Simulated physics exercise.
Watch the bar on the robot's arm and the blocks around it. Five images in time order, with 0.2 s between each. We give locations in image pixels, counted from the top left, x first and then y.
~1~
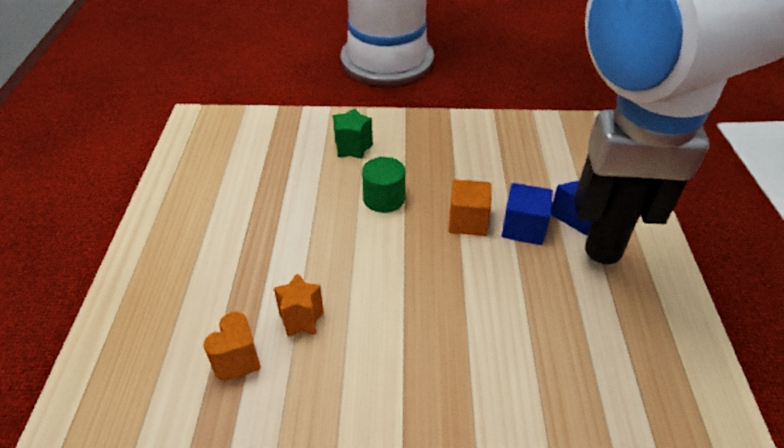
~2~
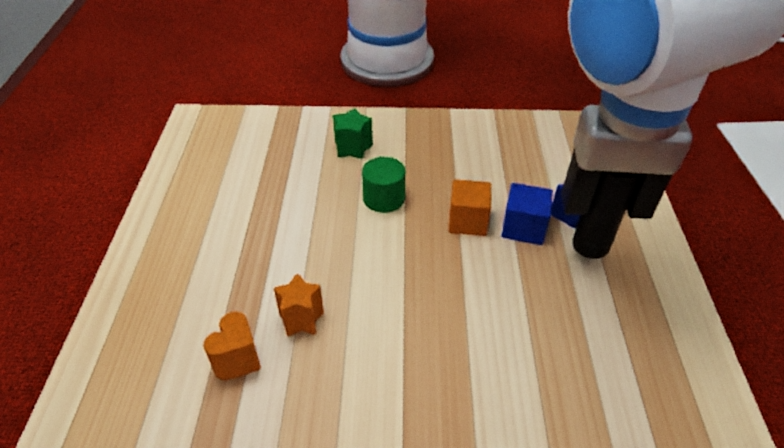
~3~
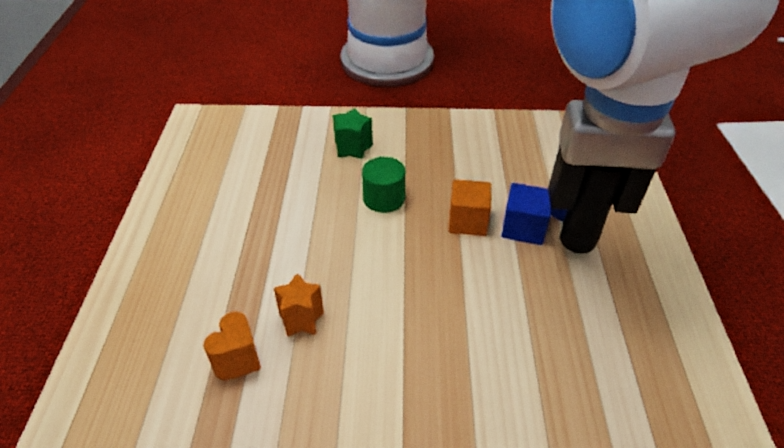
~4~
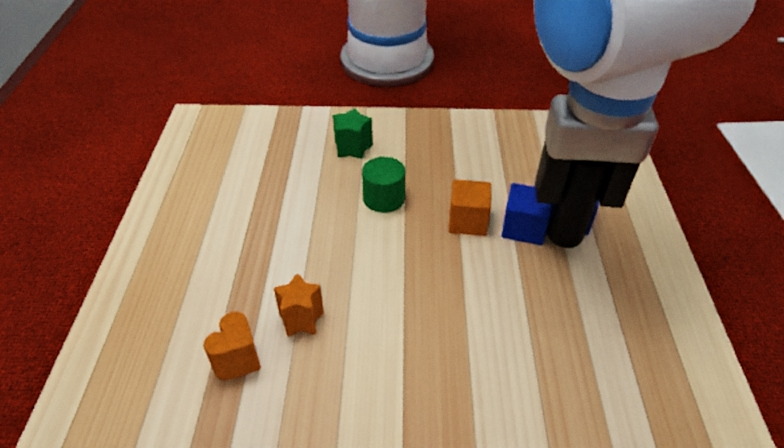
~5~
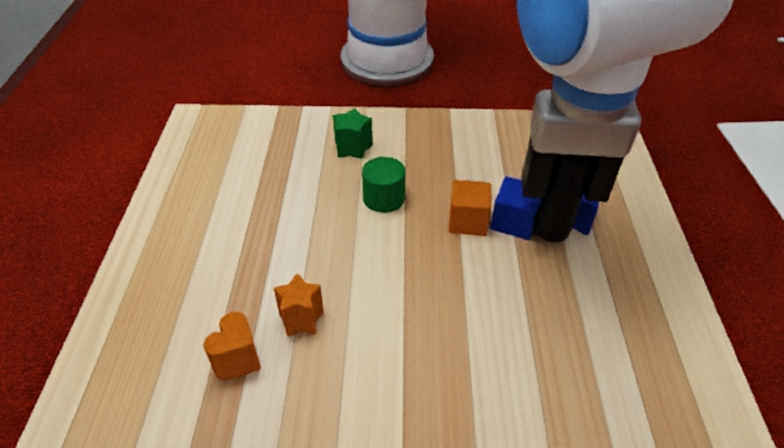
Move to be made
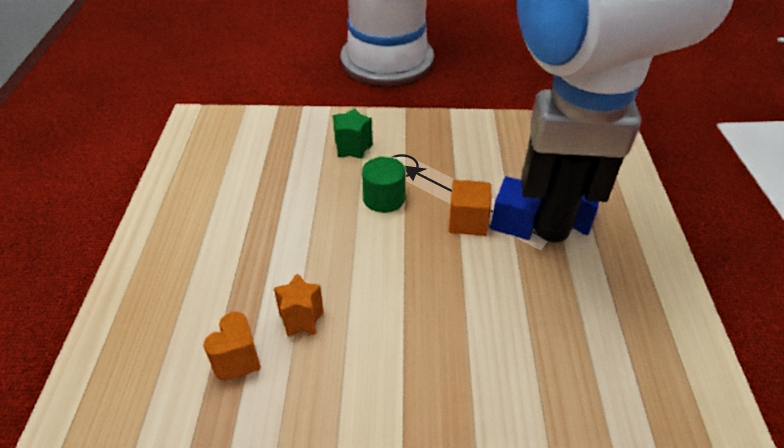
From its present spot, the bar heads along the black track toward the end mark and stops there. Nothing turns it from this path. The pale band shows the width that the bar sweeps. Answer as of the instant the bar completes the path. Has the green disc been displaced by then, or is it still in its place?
The green disc keeps its place.
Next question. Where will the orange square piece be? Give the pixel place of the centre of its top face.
Located at (439, 185).
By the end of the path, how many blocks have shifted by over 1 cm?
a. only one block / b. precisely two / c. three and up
It's b.
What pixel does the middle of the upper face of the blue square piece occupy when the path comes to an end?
I expect it at (424, 121).
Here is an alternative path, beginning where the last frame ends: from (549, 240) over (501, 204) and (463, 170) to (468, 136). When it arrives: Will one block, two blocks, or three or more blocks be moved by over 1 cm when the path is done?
That makes 2 blocks.
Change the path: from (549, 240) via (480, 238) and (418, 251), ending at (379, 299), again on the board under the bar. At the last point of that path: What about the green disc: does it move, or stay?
It will be resting on its spot.
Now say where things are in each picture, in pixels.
In the first frame, tip of the bar (603, 251), middles of tops, green disc (384, 170), orange square piece (472, 193), blue square piece (531, 199).
In the second frame, bar (590, 246), nothing pushed.
In the third frame, bar (578, 241), nothing pushed.
In the fourth frame, bar (565, 236), nothing pushed.
In the fifth frame, bar (552, 230), green disc (384, 170), orange square piece (472, 193), blue square piece (521, 193).
The line goes from (549, 240) directly to (402, 166).
The first path, step by step. One third of the way, bar (497, 203); orange square piece (445, 185), turned 35° anticlockwise; blue square piece (474, 164), turned 25° clockwise.
Two thirds of the way, bar (447, 179); orange square piece (439, 185), turned 55° anticlockwise; blue square piece (438, 137), turned 65° clockwise.
At the end, bar (402, 156); green disc unmoved; orange square piece (439, 185), turned 55° anticlockwise; blue square piece (424, 121), turned 105° clockwise.
